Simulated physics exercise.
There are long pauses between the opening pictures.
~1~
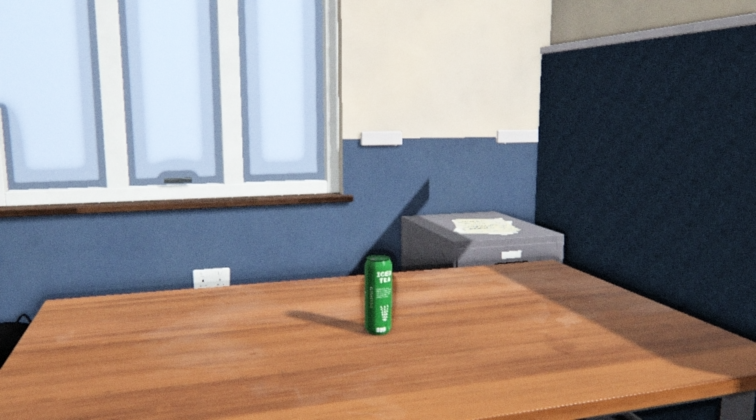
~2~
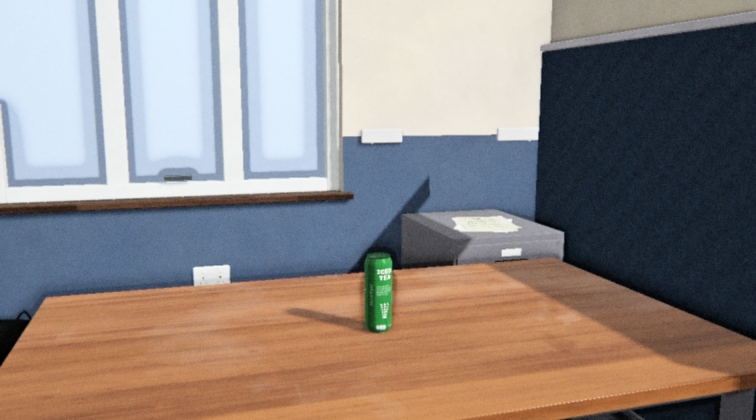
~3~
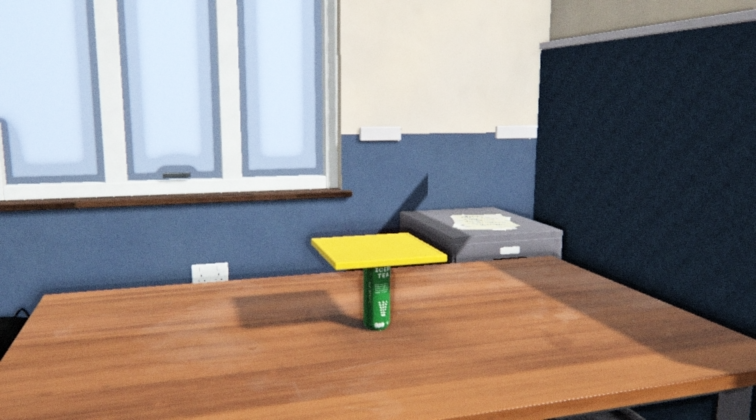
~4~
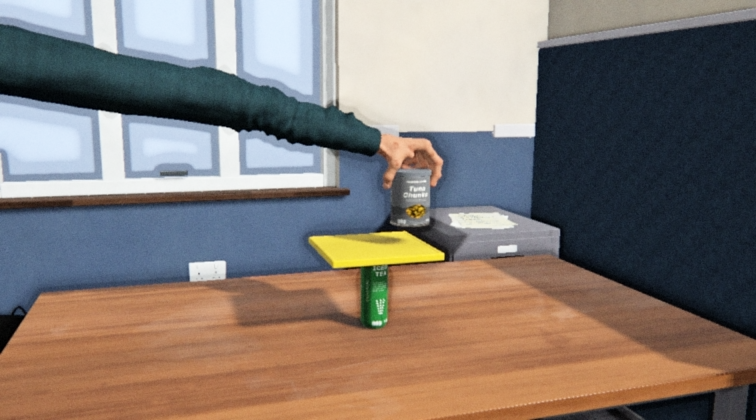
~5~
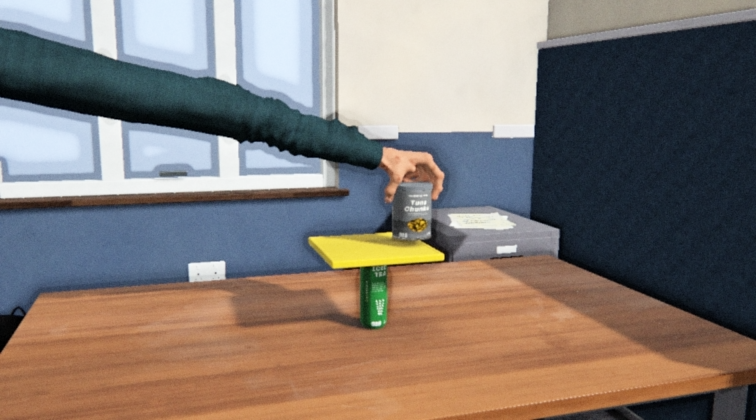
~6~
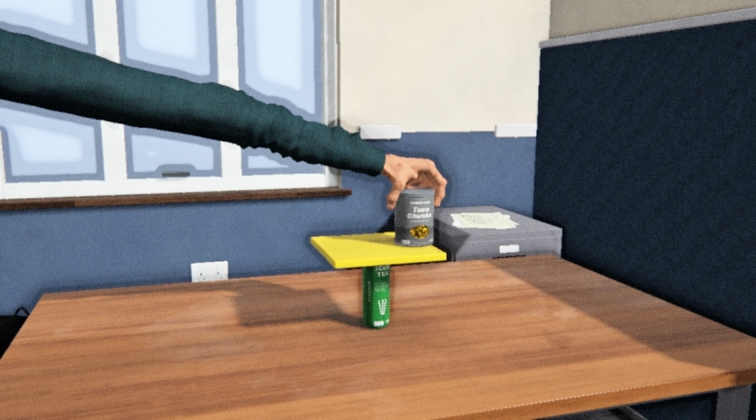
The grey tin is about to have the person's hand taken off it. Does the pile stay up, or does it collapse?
The stack does not stay put.
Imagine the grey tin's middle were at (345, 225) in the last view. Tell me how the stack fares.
The stack then collapses.
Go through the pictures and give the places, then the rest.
In the first frame, the last thing is not in view yet.
In the second frame, the last thing is not in view yet.
In the third frame, the last thing is not in view yet; yellow lid (375, 250).
In the fourth frame, on its way; grey tin (410, 197); yellow lid (373, 248).
In the fifth frame, on its way; grey tin (412, 210); yellow lid (373, 248).
In the sixth frame, set down, still held; grey tin (414, 217); yellow lid (375, 248).
Then, 0.40 s past the last view, grey tin now fallen; yellow lid rocked 65° from its first pose.
Then, 0.50 s past the last view, yellow lid now fallen.
Then, 0.60 s past the last view, things are still on the move.
Then, 0.90 s past the last view, as before.
Finally, fallen, yellow lid and grey tin; green can still in place. The stack loses its balance.
